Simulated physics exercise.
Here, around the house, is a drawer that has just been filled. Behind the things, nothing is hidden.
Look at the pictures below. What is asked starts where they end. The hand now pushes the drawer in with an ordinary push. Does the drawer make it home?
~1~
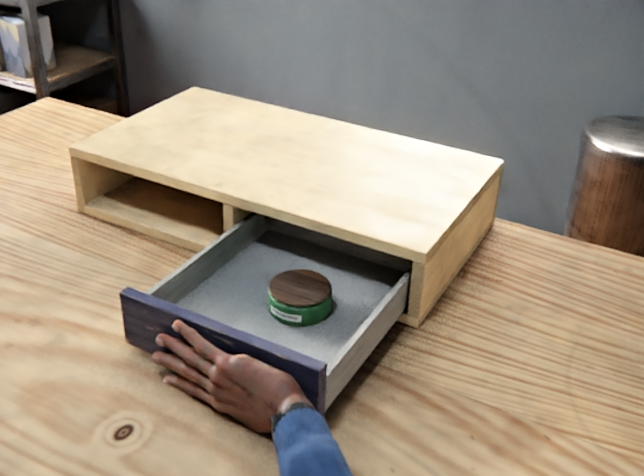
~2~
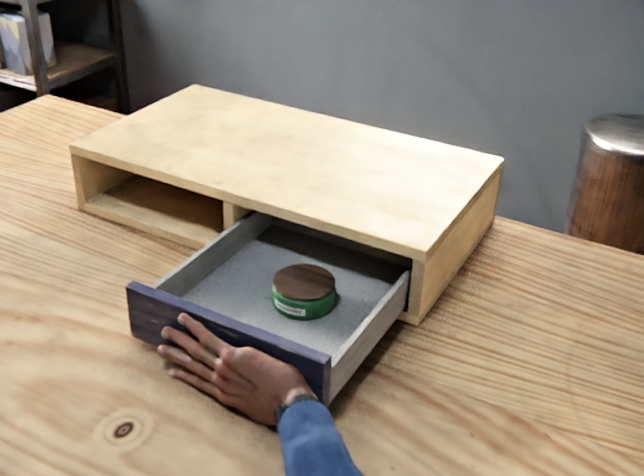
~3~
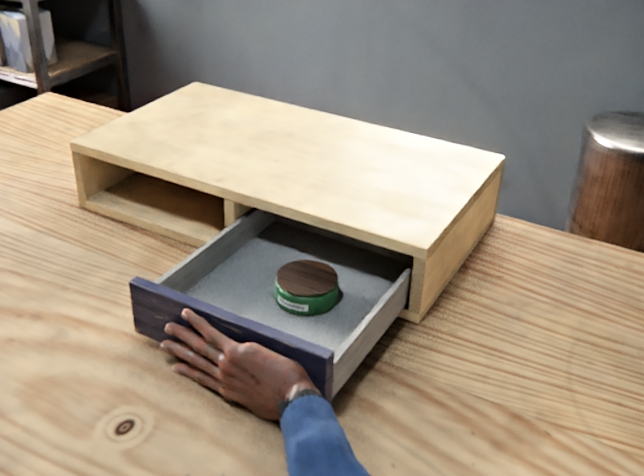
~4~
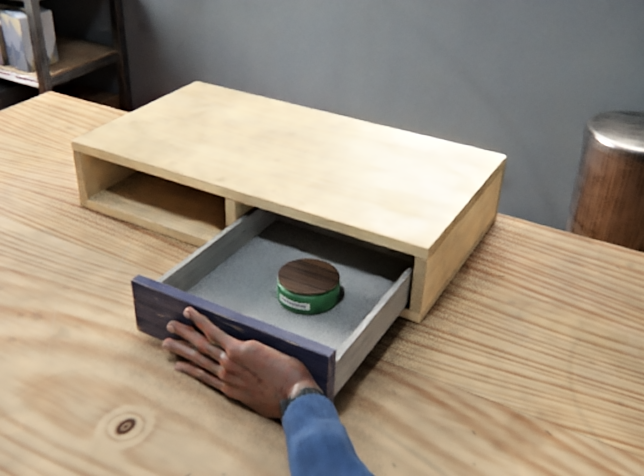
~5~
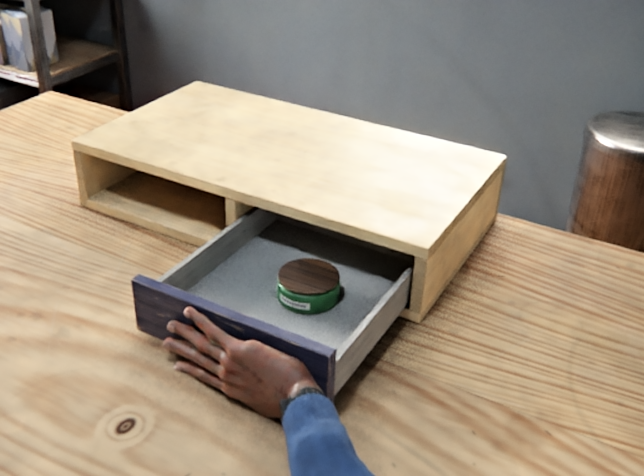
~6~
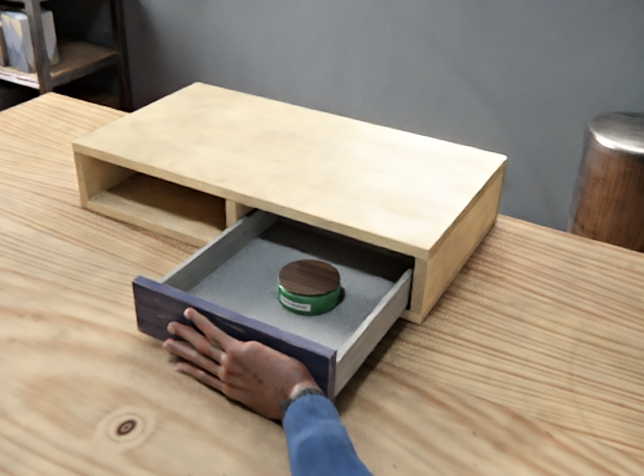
My guess is the drawer makes it in completely.
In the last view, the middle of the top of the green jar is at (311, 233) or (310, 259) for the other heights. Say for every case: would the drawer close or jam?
Taking the tries in order, it fails to shut; it fits fully in.
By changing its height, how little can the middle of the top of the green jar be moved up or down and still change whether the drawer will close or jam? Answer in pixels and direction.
It would take a shift of about 24 pixels, up.
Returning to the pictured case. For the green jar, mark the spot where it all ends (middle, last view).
It ends up close to (384, 213).
Then, 0.44 s on from there, drawer about half in.
In the end, the drawer shuts flush.
